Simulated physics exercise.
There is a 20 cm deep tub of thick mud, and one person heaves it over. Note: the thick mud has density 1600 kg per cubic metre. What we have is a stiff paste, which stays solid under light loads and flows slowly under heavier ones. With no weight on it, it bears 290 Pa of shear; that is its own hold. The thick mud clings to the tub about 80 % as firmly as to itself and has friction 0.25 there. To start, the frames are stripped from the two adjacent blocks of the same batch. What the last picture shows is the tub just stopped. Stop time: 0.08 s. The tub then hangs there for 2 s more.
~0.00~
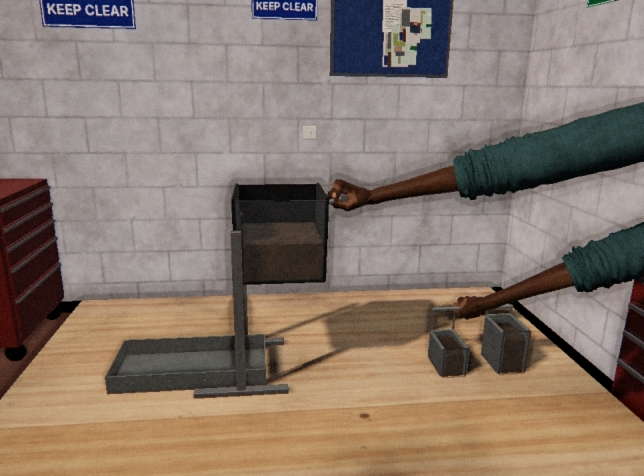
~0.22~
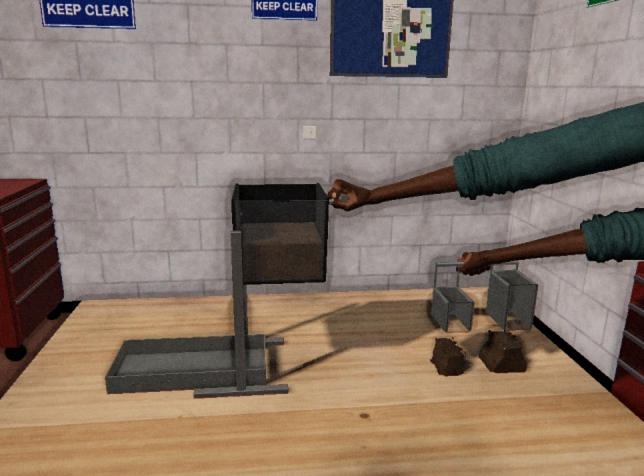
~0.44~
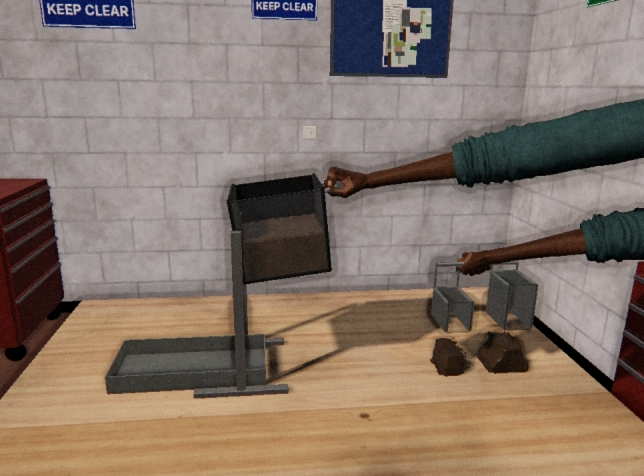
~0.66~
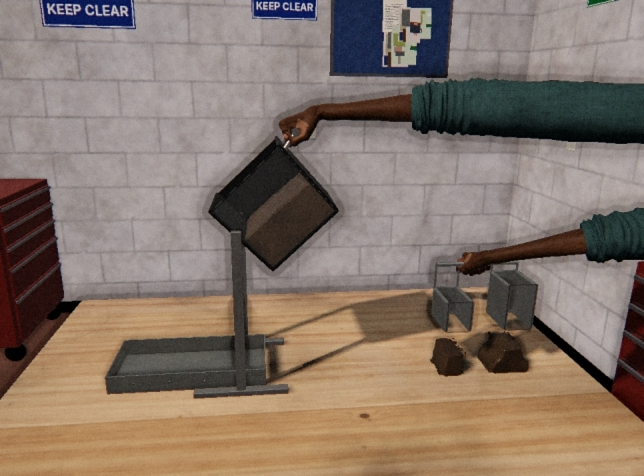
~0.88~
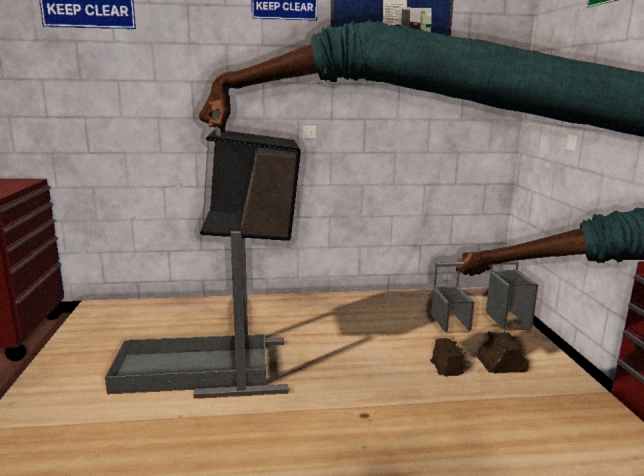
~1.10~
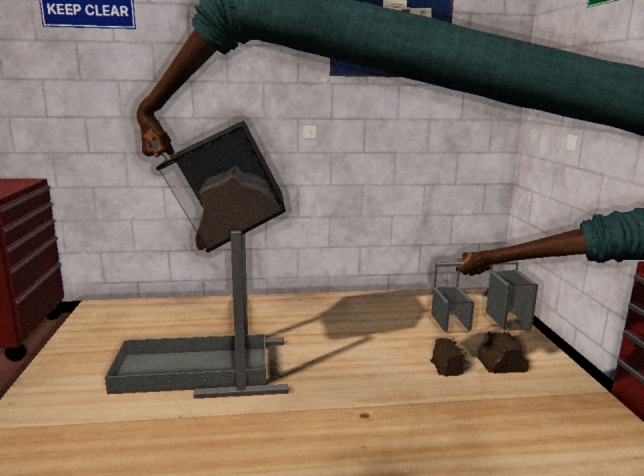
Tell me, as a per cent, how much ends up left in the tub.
Close to 0 % is left.
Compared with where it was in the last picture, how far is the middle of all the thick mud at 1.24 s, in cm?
The change is near 12 cm.
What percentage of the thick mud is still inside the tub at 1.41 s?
About 0 %.
After 1.24 s, the tub is at 117 degrees and holds 44 %.
After 1.41 s, the tub is at 117 degrees and holds 0 %.
After 1.58 s, the tub is at 117 degrees and holds 0 %.
After 1.75 s, the tub is at 117 degrees and holds 0 %.
After 3.10 s, the tub is at 117 degrees and holds 0 %.
